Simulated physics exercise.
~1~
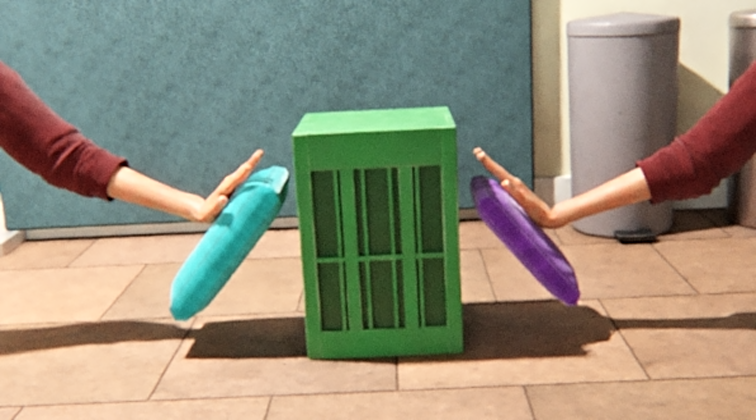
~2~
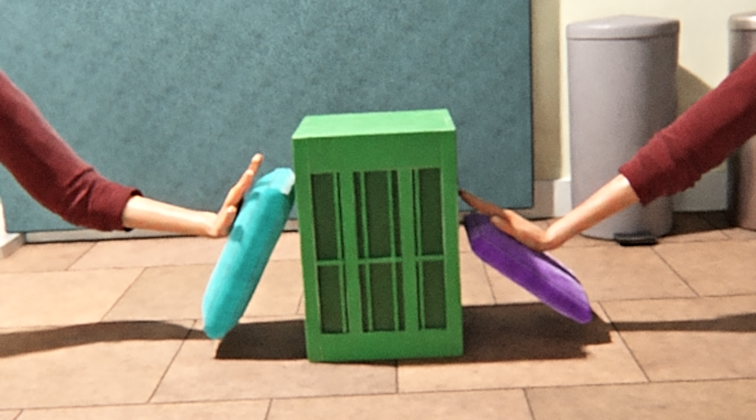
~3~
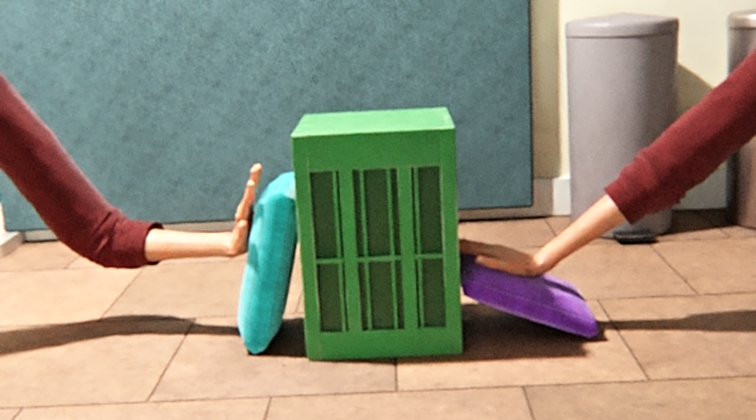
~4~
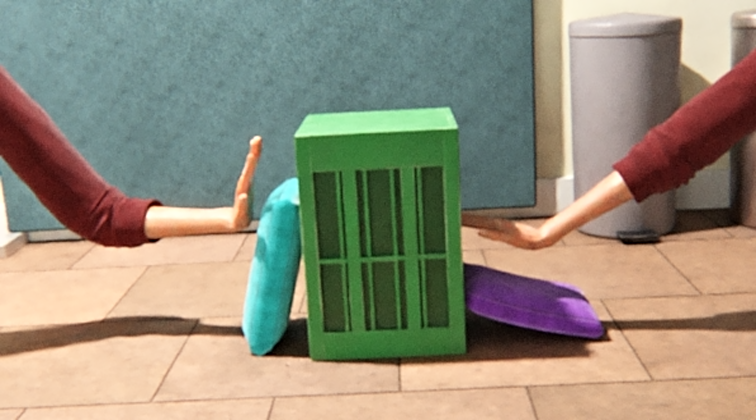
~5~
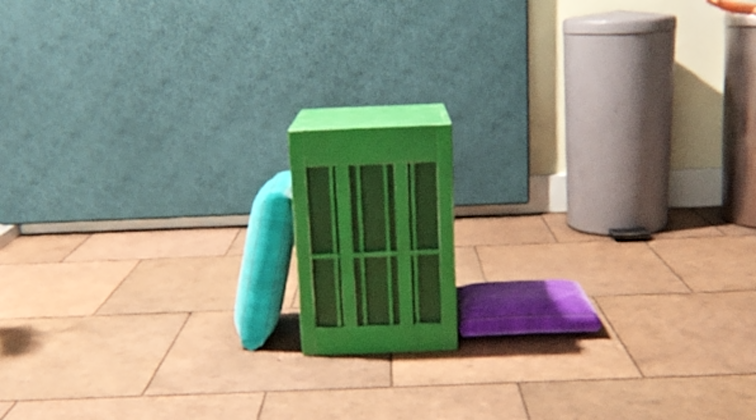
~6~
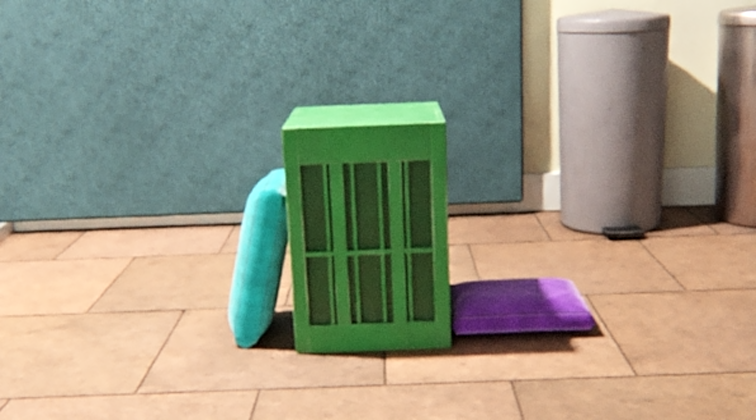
On a tiled floor, hands release two soft bags; turquoise stays leaning, purple drops flat.
